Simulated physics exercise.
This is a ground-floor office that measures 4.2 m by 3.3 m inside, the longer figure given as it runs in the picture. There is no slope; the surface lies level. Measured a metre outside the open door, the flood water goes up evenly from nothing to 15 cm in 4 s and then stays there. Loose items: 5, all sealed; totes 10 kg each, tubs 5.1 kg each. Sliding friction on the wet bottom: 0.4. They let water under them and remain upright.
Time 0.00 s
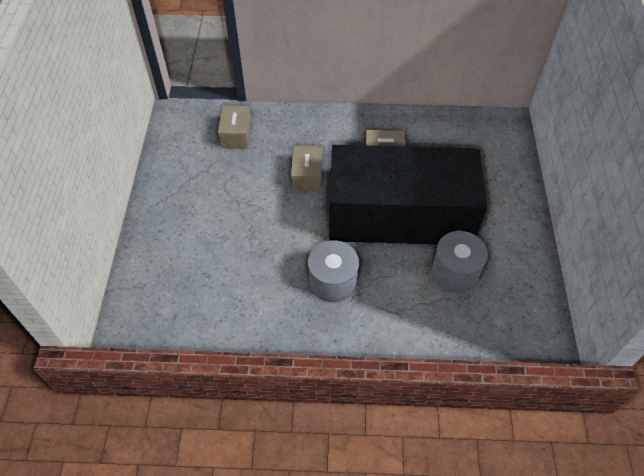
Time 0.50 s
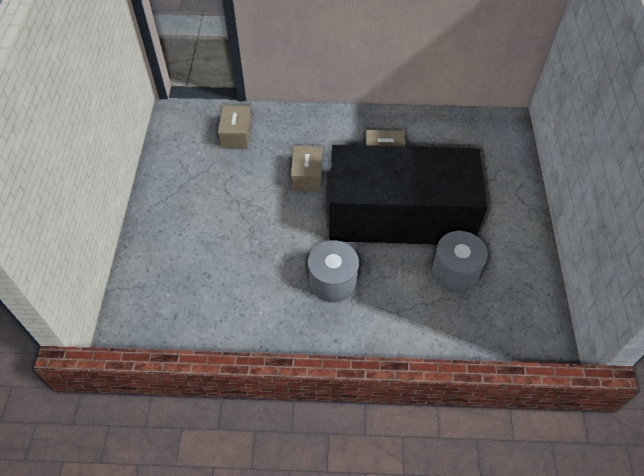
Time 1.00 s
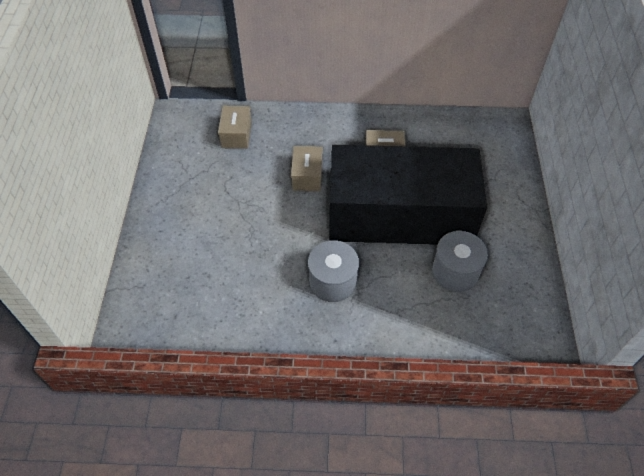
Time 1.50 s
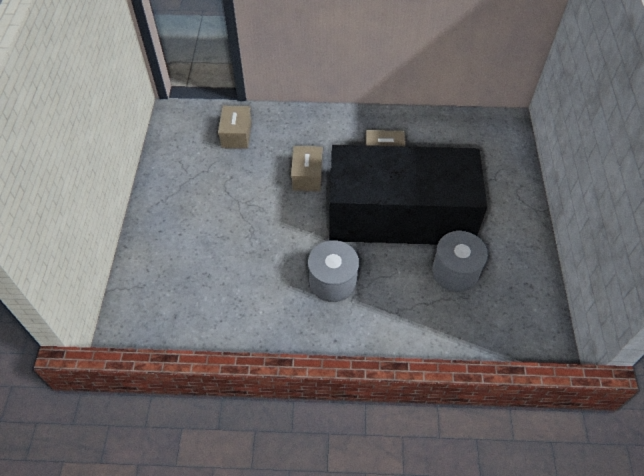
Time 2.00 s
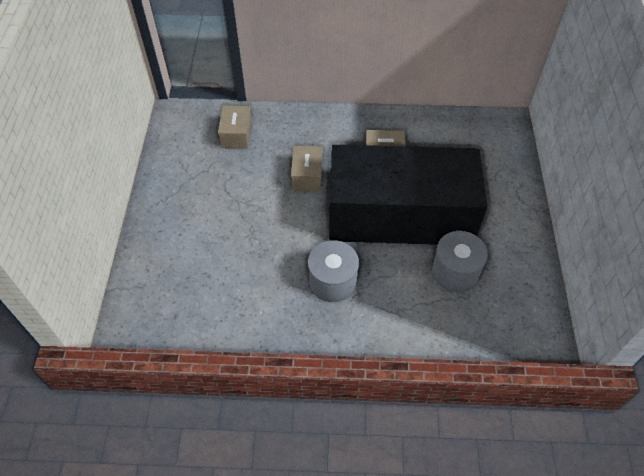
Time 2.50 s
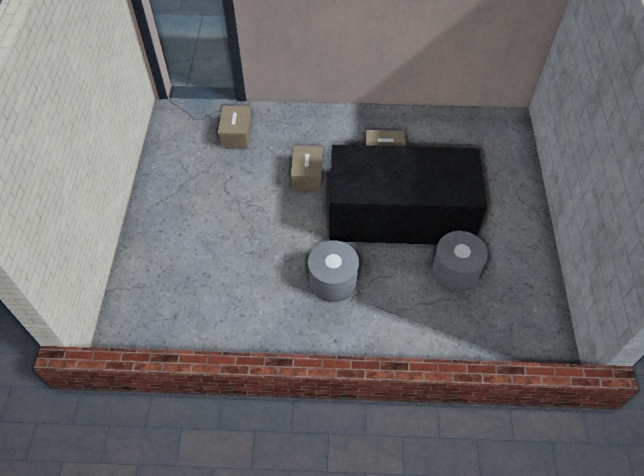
A large black block stood among three small boxes and two gray tubs in a walled room, and none of them moved while the ground outside turned from reddish brown to dull bluish gray.
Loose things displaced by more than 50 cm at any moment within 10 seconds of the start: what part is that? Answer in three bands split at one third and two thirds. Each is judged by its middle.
Under a third.
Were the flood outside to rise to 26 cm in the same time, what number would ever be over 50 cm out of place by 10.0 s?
Then it comes to 3.
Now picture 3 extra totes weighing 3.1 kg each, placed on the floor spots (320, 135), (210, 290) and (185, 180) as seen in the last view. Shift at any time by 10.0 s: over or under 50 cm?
In that order: Under, more, past it.
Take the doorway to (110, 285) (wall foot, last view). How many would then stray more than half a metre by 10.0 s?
Result: 2.
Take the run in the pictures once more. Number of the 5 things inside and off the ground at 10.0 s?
Count at that moment: 0.
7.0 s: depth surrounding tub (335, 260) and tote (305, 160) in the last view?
Depths: Near 1 cm, then near 0 cm.
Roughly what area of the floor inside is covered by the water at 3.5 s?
Roughly 1.5 m2 of it is wet.
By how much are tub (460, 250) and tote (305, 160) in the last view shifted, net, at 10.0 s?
They sit 0 cm and 0 cm away, in the order given.
After 3.5 s 0 of 5 are over 50 cm from their spots; 0 afloat.
After 4.5 s 0 of 5 are over 50 cm from their spots; 0 afloat.
After 7.0 s 0 of 5 are over 50 cm from their spots; 0 afloat.
After 10.0 s 0 of 5 are over 50 cm from their spots, and 0 have been at some point; 0 afloat.
